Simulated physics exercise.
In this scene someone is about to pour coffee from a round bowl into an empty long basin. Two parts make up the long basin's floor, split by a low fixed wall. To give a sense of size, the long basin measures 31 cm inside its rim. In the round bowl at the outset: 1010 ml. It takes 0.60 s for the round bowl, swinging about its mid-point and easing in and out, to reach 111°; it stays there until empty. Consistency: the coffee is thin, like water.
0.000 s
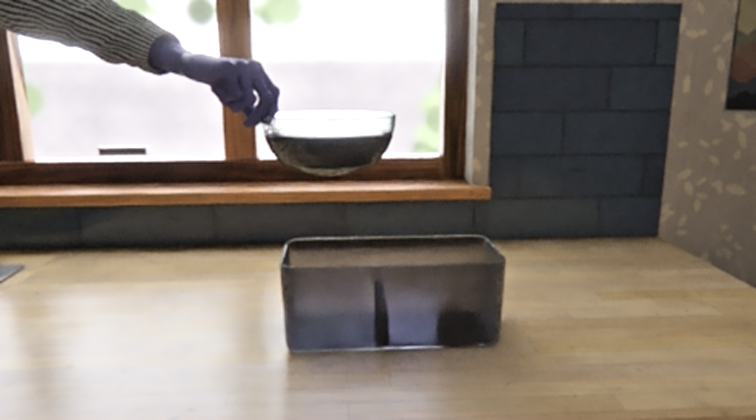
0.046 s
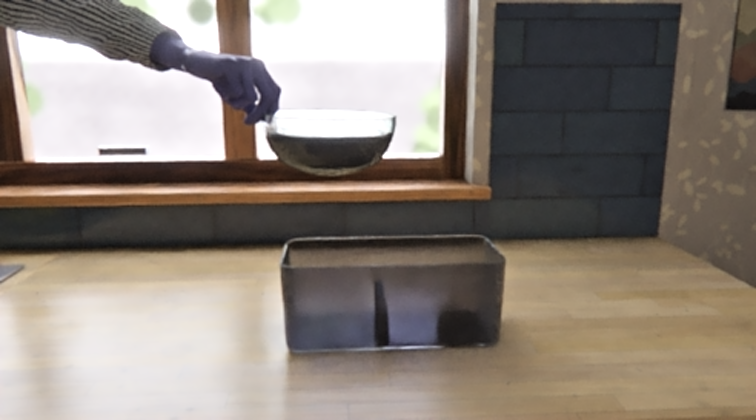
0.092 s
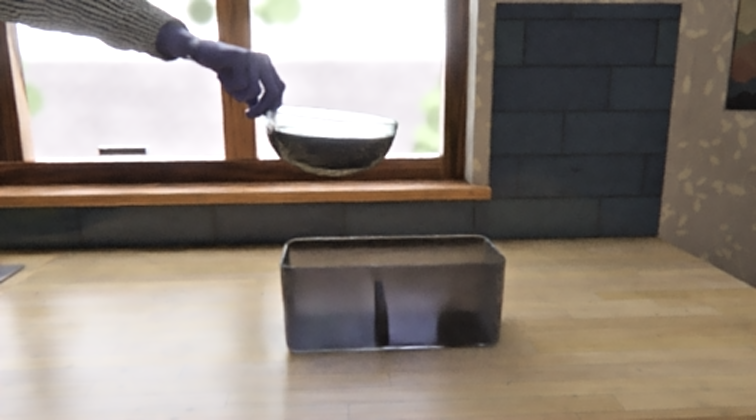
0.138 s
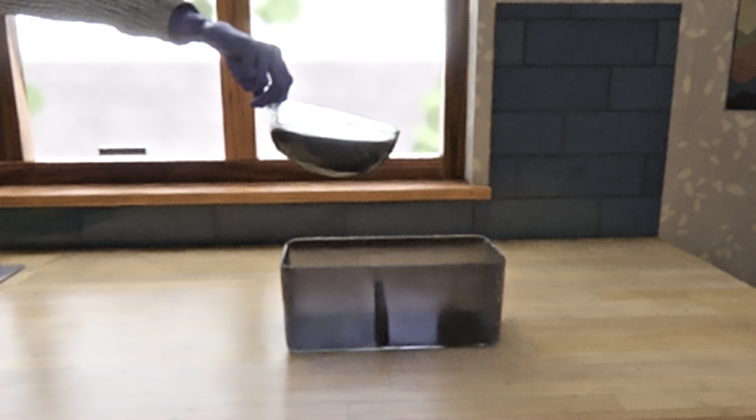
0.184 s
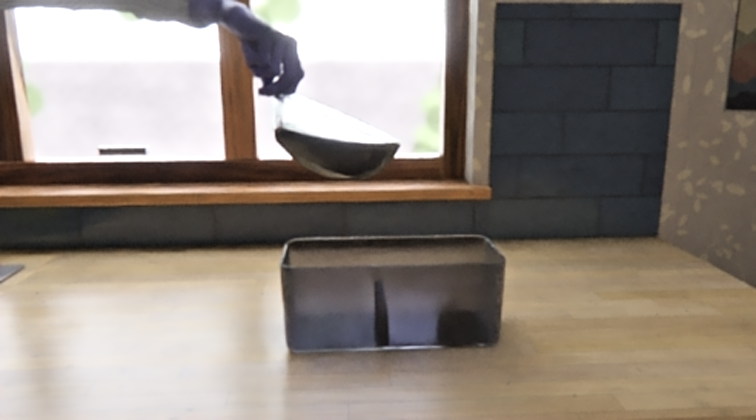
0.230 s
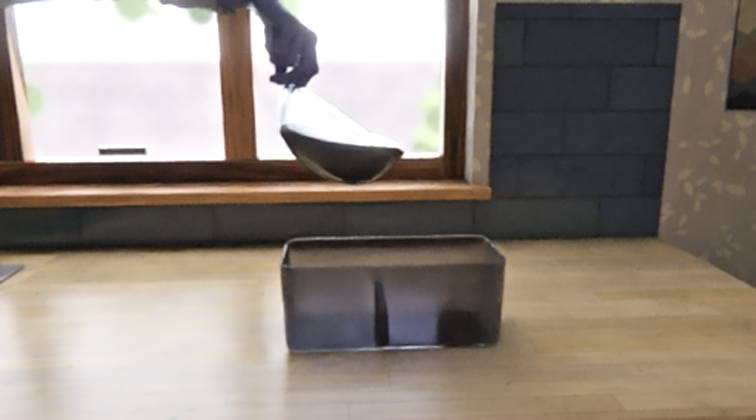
On a wooden counter by a window, a gloved-looking dark hand held a round bowl of dark liquid above a long clear basin, then gradually tilted it down toward the right as the arm swung over.
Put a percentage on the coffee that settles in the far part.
Roughly 63 per cent ends up there.
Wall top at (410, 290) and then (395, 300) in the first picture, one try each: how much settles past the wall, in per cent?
50 then 55 %.
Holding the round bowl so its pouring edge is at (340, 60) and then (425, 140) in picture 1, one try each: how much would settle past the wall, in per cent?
The first try gives around 50 percent, the second around 70 percent.
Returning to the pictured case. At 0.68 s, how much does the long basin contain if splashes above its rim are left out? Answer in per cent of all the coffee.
Near 76 in a hundred.
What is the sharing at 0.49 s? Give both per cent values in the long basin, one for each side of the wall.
Left about 0, right about 48.
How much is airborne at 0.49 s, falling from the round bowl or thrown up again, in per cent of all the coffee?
I'd put it at about 46 percent.
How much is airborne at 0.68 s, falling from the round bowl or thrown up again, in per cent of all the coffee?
Something like 20 per cent is in the air then.
By 0.49 s the tilt is 102° and 7 per cent is still to pour, 0 is left of the wall and 47 right of it.
By 0.68 s the tilt is 111° and 0 per cent is still to pour, 11 is left of the wall and 65 right of it.
By 0.88 s the tilt is 111° and 0 per cent is still to pour, 14 is left of the wall and 75 right of it.
By 1.10 s the tilt is 111° and 0 per cent is still to pour, 27 is left of the wall and 64 right of it.
At rest 28 per cent lies left of the wall, 63 right of it and 9 outside.
